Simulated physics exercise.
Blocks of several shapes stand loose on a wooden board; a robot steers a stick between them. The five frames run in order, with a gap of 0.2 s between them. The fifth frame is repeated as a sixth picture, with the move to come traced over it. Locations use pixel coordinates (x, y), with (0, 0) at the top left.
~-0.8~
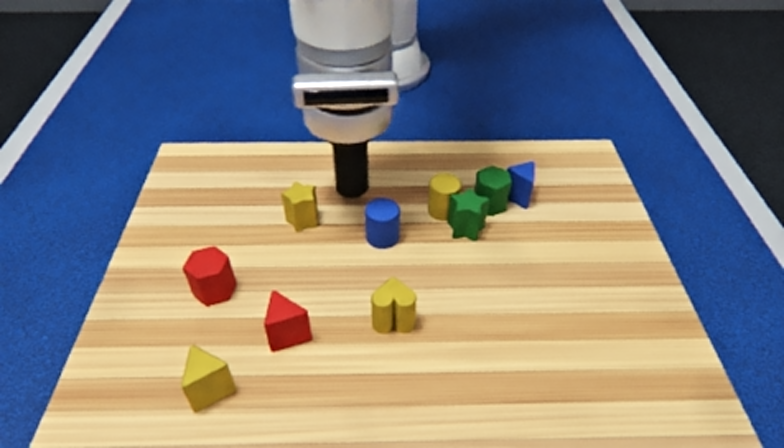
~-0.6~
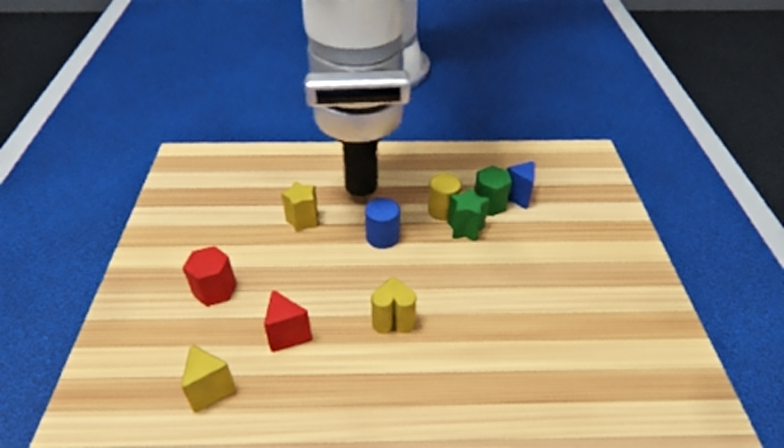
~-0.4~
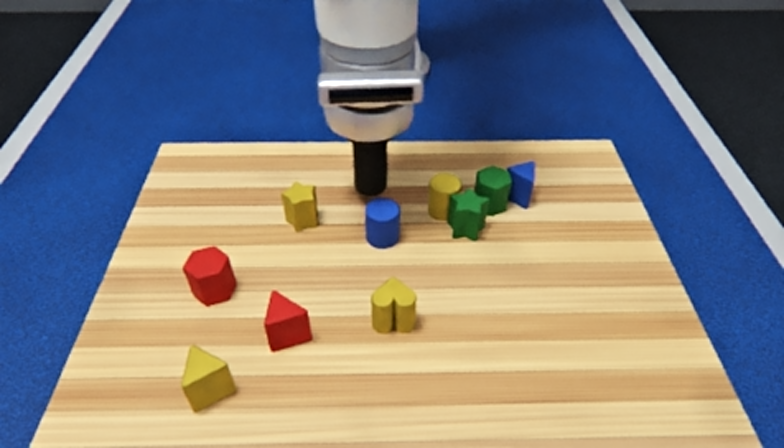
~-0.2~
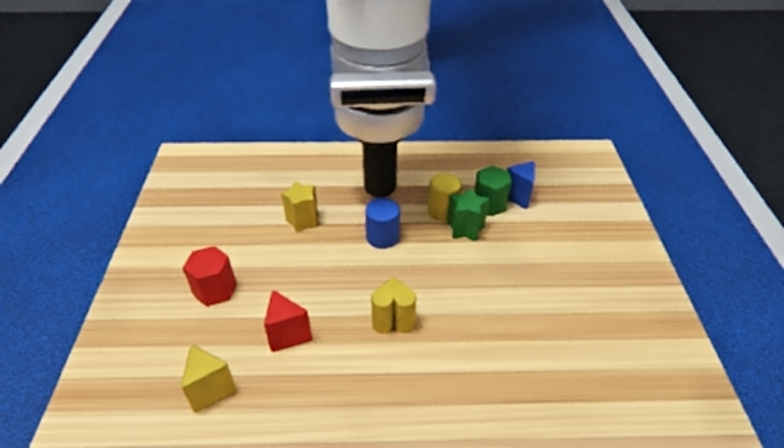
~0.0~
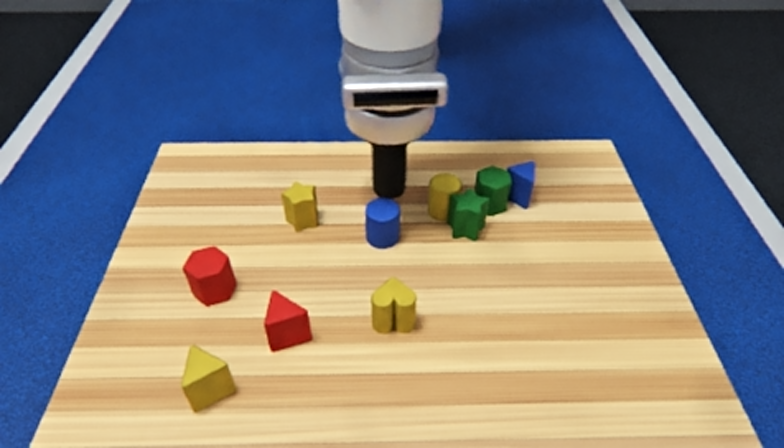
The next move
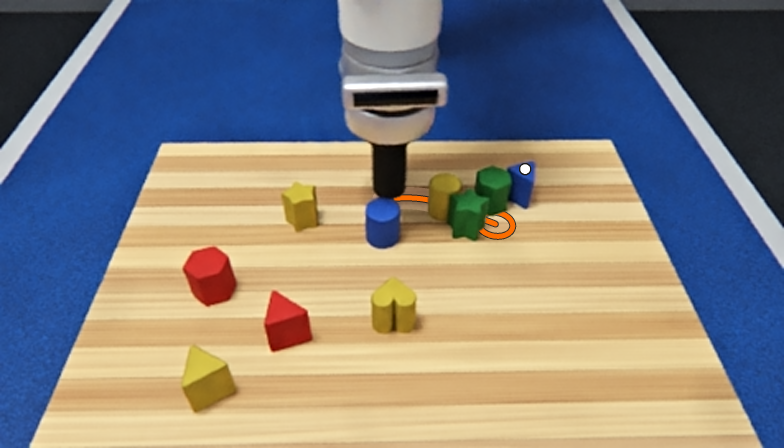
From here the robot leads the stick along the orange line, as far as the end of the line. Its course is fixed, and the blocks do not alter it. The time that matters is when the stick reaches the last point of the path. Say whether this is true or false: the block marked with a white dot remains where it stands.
The claim does not hold.
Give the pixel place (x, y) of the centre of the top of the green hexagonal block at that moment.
It is at (517, 177).
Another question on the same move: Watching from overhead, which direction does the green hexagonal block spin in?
It spins against the clock.
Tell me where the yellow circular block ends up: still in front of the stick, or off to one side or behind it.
I'd say the yellow circular block is still out in front of the stick at the end.
The line goes from (389, 198) by way of (426, 199) and (460, 211) to (495, 224); the dot is on the blue triangular block.
One third of the way, stick at (427, 191); yellow circular block at (455, 186); green star block at (473, 203).
Two thirds of the way, stick at (462, 202); yellow circular block at (488, 201); green star block at (493, 223), turned 25° clockwise.
At the end, stick at (497, 215); yellow circular block at (517, 218); green star block at (501, 236), turned 65° clockwise; green hexagonal block at (517, 177), turned 55° anticlockwise; blue triangular block at (532, 165).
